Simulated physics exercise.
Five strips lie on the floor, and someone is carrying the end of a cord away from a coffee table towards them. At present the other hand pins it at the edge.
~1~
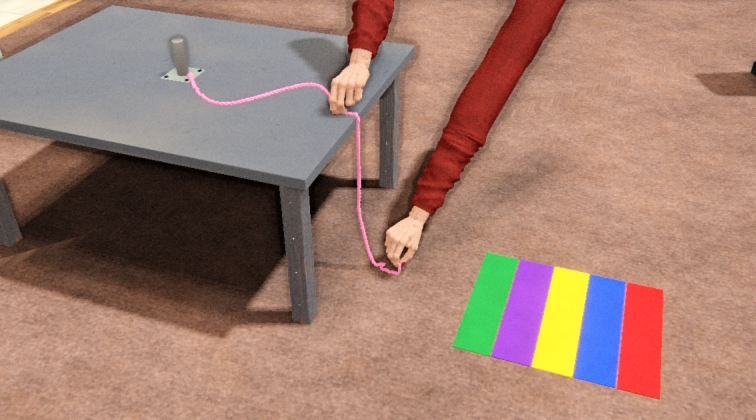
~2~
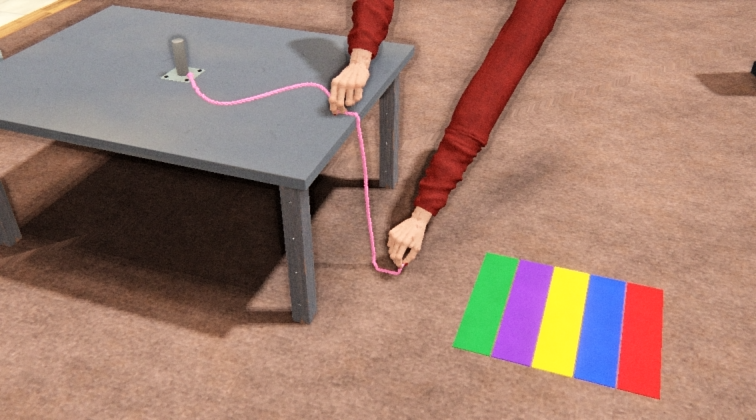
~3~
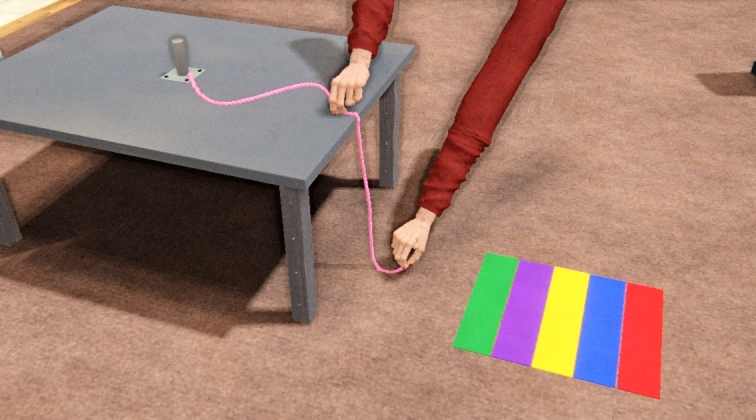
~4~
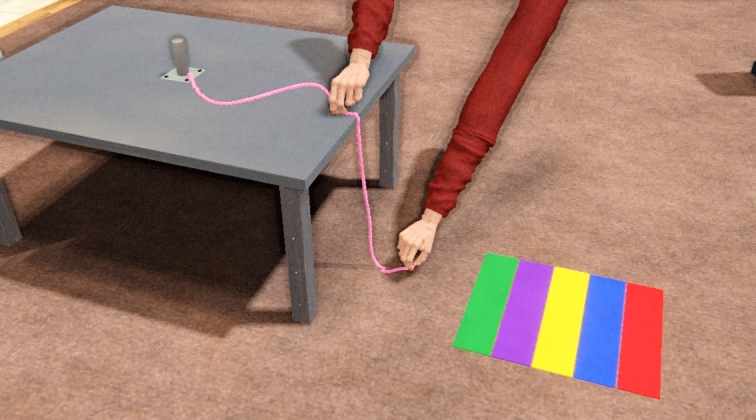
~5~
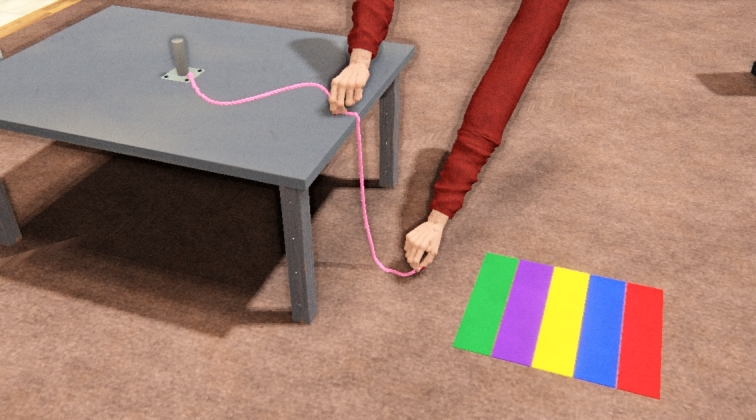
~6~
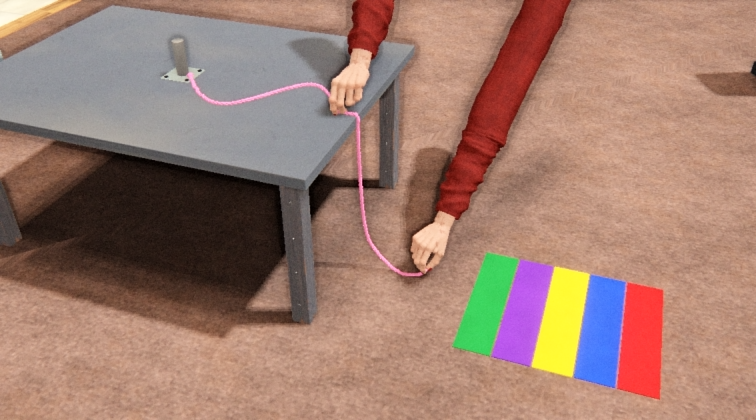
A hand slowly draws a pink cord's end slightly right while another pins it at the table edge.
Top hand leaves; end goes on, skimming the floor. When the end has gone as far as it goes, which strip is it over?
It is over the blue strip.
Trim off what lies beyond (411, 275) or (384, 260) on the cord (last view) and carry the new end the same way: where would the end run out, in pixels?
For the first cut it's about (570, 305), and for the second about (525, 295).
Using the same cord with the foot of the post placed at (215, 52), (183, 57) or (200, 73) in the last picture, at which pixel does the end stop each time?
Try by try, about (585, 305), (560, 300) and (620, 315).
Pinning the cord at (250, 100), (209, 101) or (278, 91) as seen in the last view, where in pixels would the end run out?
Near (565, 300), (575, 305) and (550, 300).
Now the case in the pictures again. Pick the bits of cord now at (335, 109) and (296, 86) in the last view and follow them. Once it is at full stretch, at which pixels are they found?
First one close to (398, 145), second close to (328, 105).
Soon after, end near (530, 293); over purple.
Then, end near (574, 303); over yellow.
At full stretch, end near (600, 309); over blue. Over blue.
